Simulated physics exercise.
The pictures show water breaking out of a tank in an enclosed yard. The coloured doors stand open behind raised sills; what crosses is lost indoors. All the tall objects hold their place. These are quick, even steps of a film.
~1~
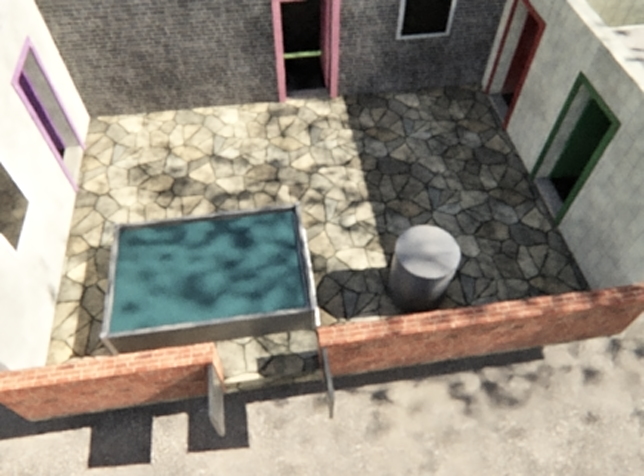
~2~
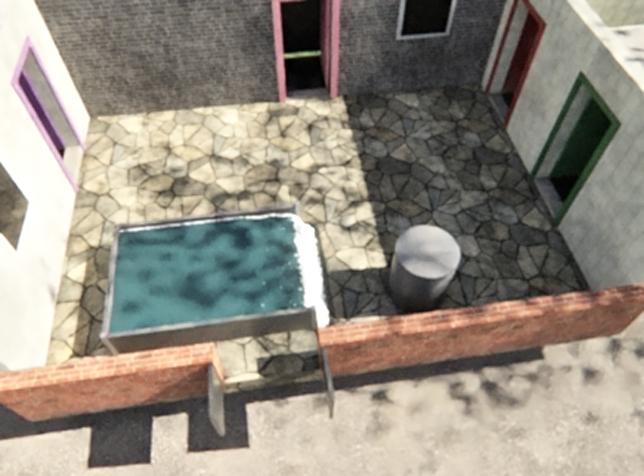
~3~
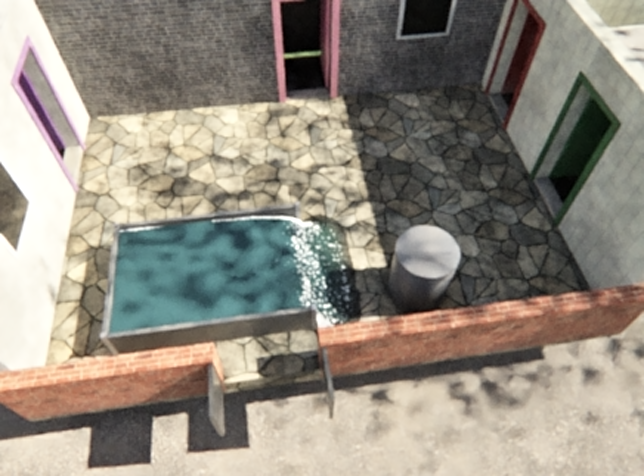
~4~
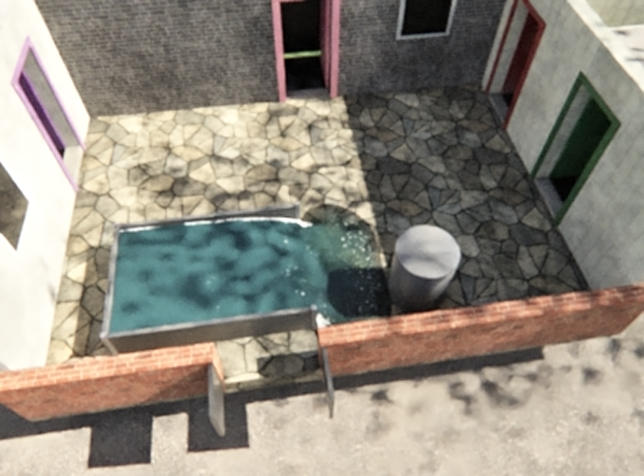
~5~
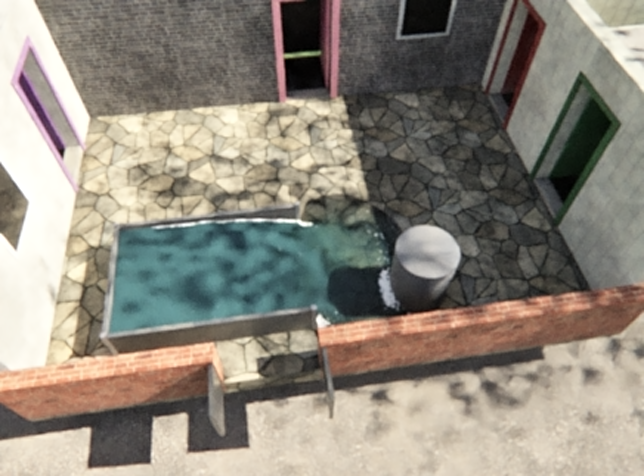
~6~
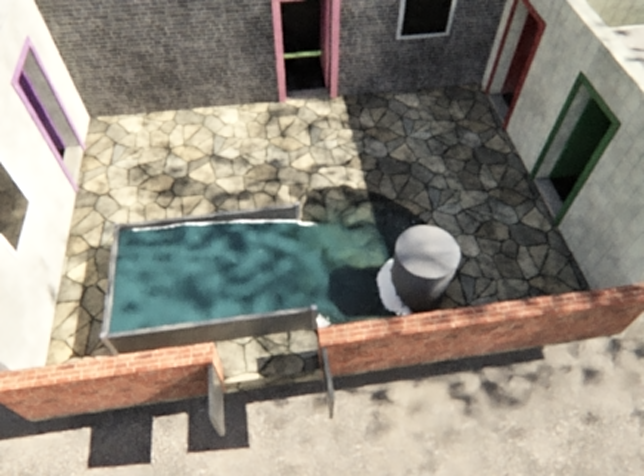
The video shows a rectangular tank of still water in a walled, stone-paved yard with coloured doorways; water then bursts from its right side, spreads across the paving, and foams against and around a grey cylinder.
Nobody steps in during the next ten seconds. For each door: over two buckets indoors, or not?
The pink door stays under that; the purple door stays under that; the red door takes more than that; the green door takes more than that.
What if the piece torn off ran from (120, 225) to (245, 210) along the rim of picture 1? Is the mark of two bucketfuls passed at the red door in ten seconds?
One by one: The red door is over.
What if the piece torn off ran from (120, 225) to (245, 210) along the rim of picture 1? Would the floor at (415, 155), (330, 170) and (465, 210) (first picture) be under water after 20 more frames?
In that order: Clear, not flooded, no water.
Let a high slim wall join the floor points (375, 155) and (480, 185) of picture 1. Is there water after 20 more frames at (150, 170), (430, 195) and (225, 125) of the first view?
One after the other: Dry, awash, free of water.
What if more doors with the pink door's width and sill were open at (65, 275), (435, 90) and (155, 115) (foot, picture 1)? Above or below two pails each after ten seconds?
In turn: Is under, takes more, stays under.
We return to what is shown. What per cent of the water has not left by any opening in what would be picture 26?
Close to 96 %.
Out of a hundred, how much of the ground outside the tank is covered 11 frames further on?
Some 40 per cent.
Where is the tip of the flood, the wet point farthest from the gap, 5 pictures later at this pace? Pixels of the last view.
Near (541, 227).
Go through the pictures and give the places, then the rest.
The open tank at (211, 267) is whole and still, in the first picture.
Water pours out at (304, 267) and has run to (325, 327), in the second picture.
Water pours out at (304, 268) and has run to a hidden place, in the third picture.
The front is at a hidden place, out from the gap at (304, 269), in the fourth picture.
The front is at a hidden place, out from the gap at (304, 269), in the fifth picture.
Water pours out at (304, 269) and has run to a hidden place, in the sixth picture.
A moment on, water covers 25 % of the floor; the pink door not reached, the purple door not reached, the red door not reached, the green door not reached.
Next, water covers 40 % of the floor; the pink door not reached, the purple door not reached, the red door not reached, the green door under two buckets in.
Then, water covers 50 % of the floor; the pink door not reached, the purple door not reached, the red door under two buckets in, the green door over two buckets in.
Later, water covers 65 % of the floor; the pink door wet at the sill, nothing in, the purple door not reached, the red door over two buckets in, the green door far over two buckets in.
In the end, water covers 85 % of the floor; the pink door wet at the sill, nothing in, the purple door not reached, the red door far over two buckets in, the green door far over two buckets in.
